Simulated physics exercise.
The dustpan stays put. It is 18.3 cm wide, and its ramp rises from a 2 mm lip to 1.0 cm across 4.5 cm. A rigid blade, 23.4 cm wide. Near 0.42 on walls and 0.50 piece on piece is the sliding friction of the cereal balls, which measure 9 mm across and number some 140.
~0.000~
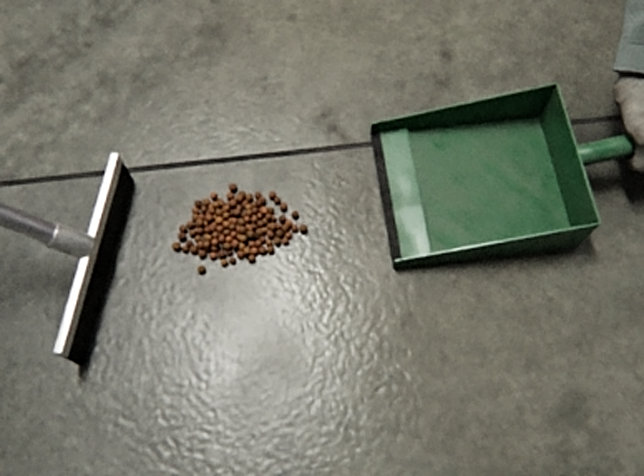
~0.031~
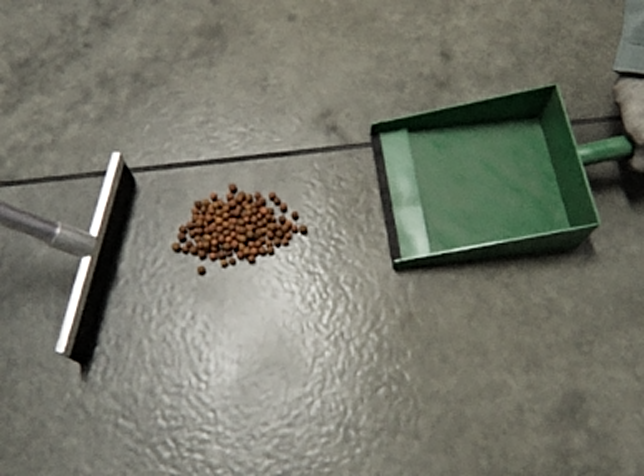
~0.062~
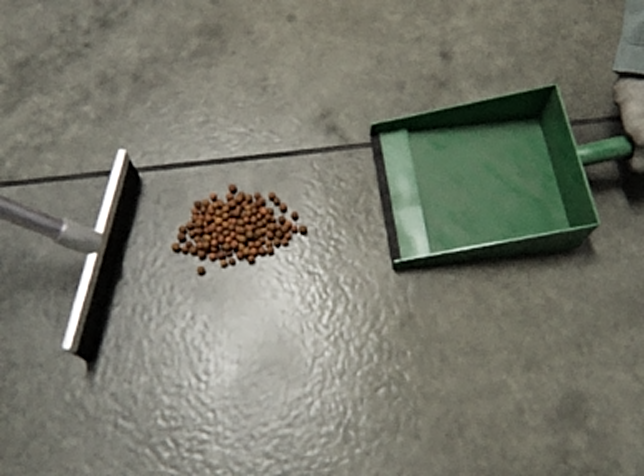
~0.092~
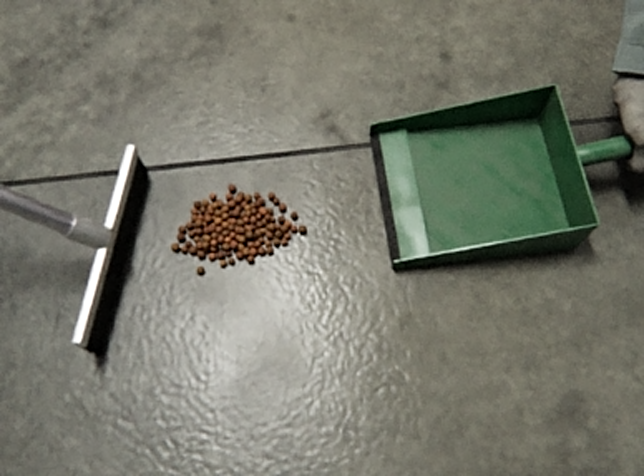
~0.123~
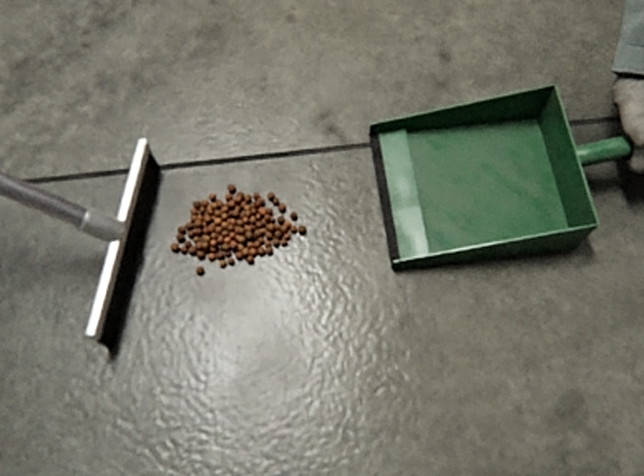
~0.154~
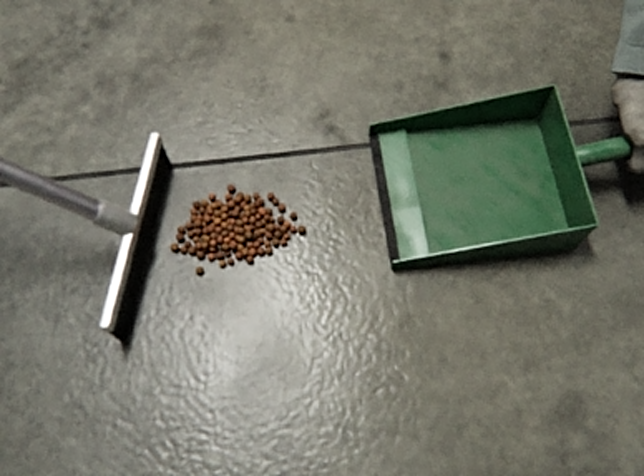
The footage shows a squeegee-like blade on a pole sliding a short way rightward and slightly up a grey floor, nearing a small pile of round brown pieces, which stays still while a hand holds a green dustpan at right.
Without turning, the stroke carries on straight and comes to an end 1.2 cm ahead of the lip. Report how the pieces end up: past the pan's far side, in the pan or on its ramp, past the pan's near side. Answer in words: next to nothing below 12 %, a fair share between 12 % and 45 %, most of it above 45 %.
Past the pan's far side - next to nothing; in the pan or on its ramp - next to nothing; past the pan's near side - next to nothing.
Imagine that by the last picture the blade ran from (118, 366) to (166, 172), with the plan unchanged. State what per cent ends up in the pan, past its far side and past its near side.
Pan 20, far 0, near 40.
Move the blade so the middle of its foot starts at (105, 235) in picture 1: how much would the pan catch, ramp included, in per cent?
Estimate: Near 0 %.
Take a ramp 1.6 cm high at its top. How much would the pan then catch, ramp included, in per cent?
About 0 %.
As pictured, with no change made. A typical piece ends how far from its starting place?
Median shift: Approx. 14 cm.
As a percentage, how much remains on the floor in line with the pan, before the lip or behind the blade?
I'd put it near 85 per cent.
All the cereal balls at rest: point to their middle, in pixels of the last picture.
Somewhere near (354, 206) in the last picture.
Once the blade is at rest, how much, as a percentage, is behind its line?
Roughly 15 per cent.
After 0.41 s, middle of the blade 17 cm from the lip; 0 % over the lip, far side 0 %, near side 0 %.
Then, at 0.58 s, middle of the blade 9 cm from the lip; 0 % over the lip, far side 0 %, near side 5 %.
Then, at 0.88 s, middle of the blade 4 cm from the lip; 0 % over the lip, far side 5 %, near side 10 %.
In the end, at 1.2 s, far side 5 %, pan 0 %, near side 10 %, in front of the lip or behind the blade 85 %.
